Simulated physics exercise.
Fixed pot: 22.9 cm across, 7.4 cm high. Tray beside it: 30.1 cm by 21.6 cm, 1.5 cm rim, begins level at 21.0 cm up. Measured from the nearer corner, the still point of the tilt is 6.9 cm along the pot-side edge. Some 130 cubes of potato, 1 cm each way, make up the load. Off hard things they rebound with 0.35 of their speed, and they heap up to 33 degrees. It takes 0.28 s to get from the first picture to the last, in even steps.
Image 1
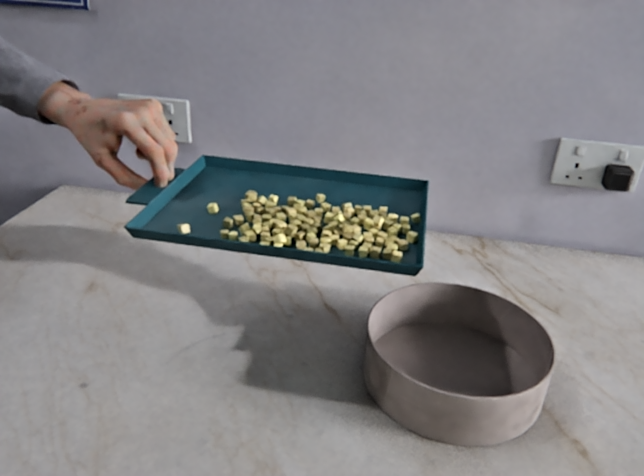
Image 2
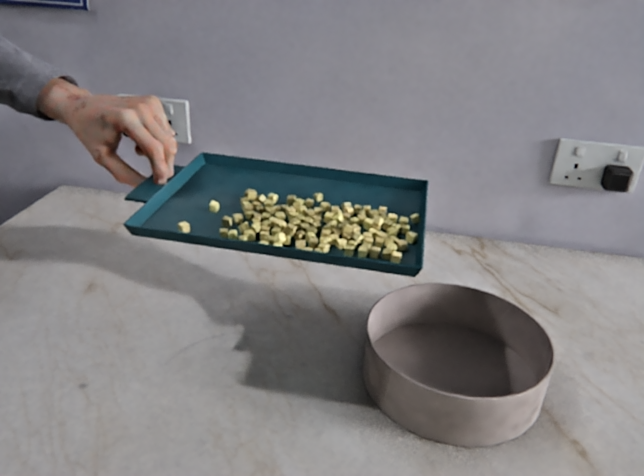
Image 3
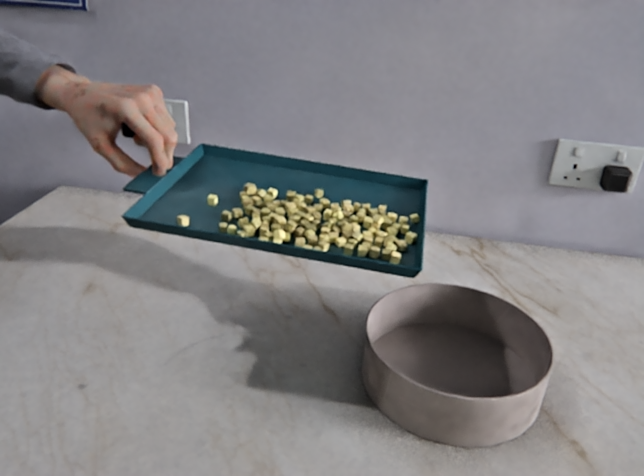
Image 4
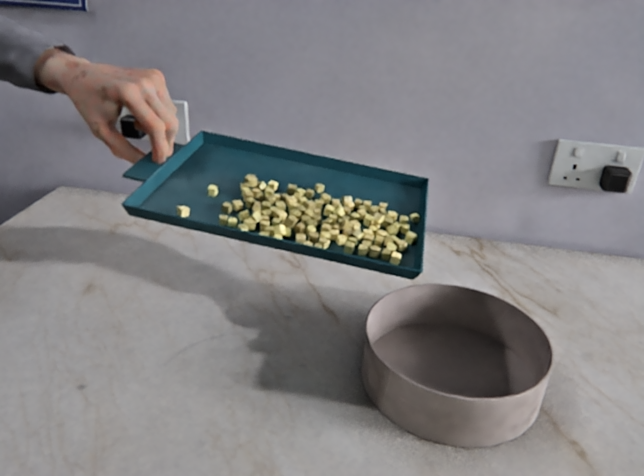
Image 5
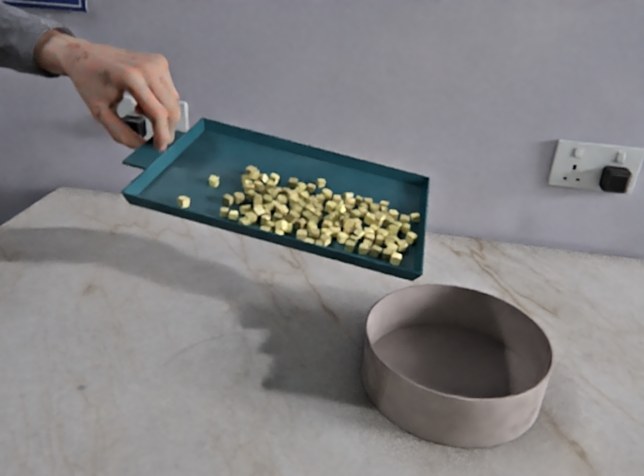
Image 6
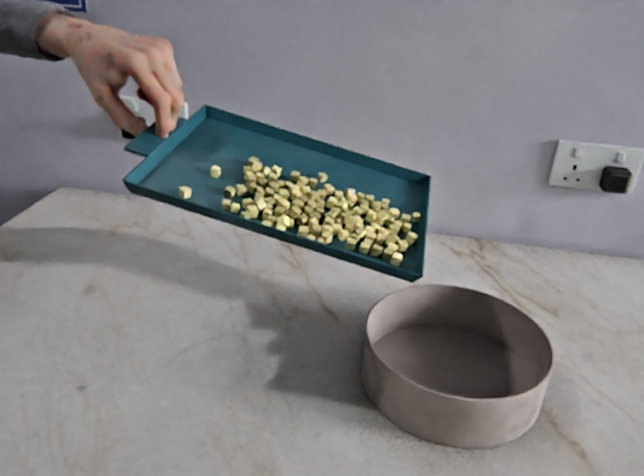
Above a marble counter, a hand steadily raises the left end of a teal tray of pale cubes.
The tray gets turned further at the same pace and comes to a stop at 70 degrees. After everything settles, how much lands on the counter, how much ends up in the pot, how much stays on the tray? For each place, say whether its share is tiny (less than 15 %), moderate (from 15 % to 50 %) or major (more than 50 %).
One by one: Counter: Chances are a negligible share of the lot sits there; pot: Chances are a negligible share of the lot sits there; tray: Chances are the heavier share of the lot sits there.
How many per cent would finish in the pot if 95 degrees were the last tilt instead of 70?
In that case some 55 per cent.
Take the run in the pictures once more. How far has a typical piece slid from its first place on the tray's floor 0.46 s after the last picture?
Around 3 centimetres.
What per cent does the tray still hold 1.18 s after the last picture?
Close to 90 in a hundred parts of the load.
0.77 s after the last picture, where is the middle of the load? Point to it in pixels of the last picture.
Somewhere about (393, 218) in the last view.
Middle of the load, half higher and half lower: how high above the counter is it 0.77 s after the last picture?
I'd put it near 26 cm.
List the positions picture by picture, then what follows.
The first frame shows tray tilt 0 degrees, front corners at (132, 225) and (417, 263); middle of the pieces at (316, 228); pot at (459, 332).
The second frame shows tray tilt 1 degrees, front corners at (131, 222) and (416, 264); middle of the pieces at (316, 227).
The third frame shows tray tilt 3 degrees, front corners at (130, 214) and (416, 265), lowest corner right front; middle of the pieces at (315, 225).
The fourth frame shows tray tilt 6 degrees, front corners at (129, 203) and (416, 267), lowest corner right front; middle of the pieces at (316, 220).
The fifth frame shows tray tilt 10 degrees, front corners at (130, 191) and (417, 269), lowest corner right front; middle of the pieces at (317, 216).
The sixth frame shows tray tilt 13 degrees, front corners at (131, 179) and (417, 271), lowest corner right front; middle of the pieces at (319, 212); pot at (458, 334).
Then, 0.46 s after the last picture, tilt 40 degrees; the tray holds 100 %, the pot 0 %.
Then, 0.77 s after the last picture, tilt 58 degrees; the tray holds 95 %, the pot 0 %.
Then, 1.18 s after the last picture, tilt 70 degrees; the tray holds 90 %, the pot 5 %.
In the end, counter 5 %, pot 5 %, tray 90 %.
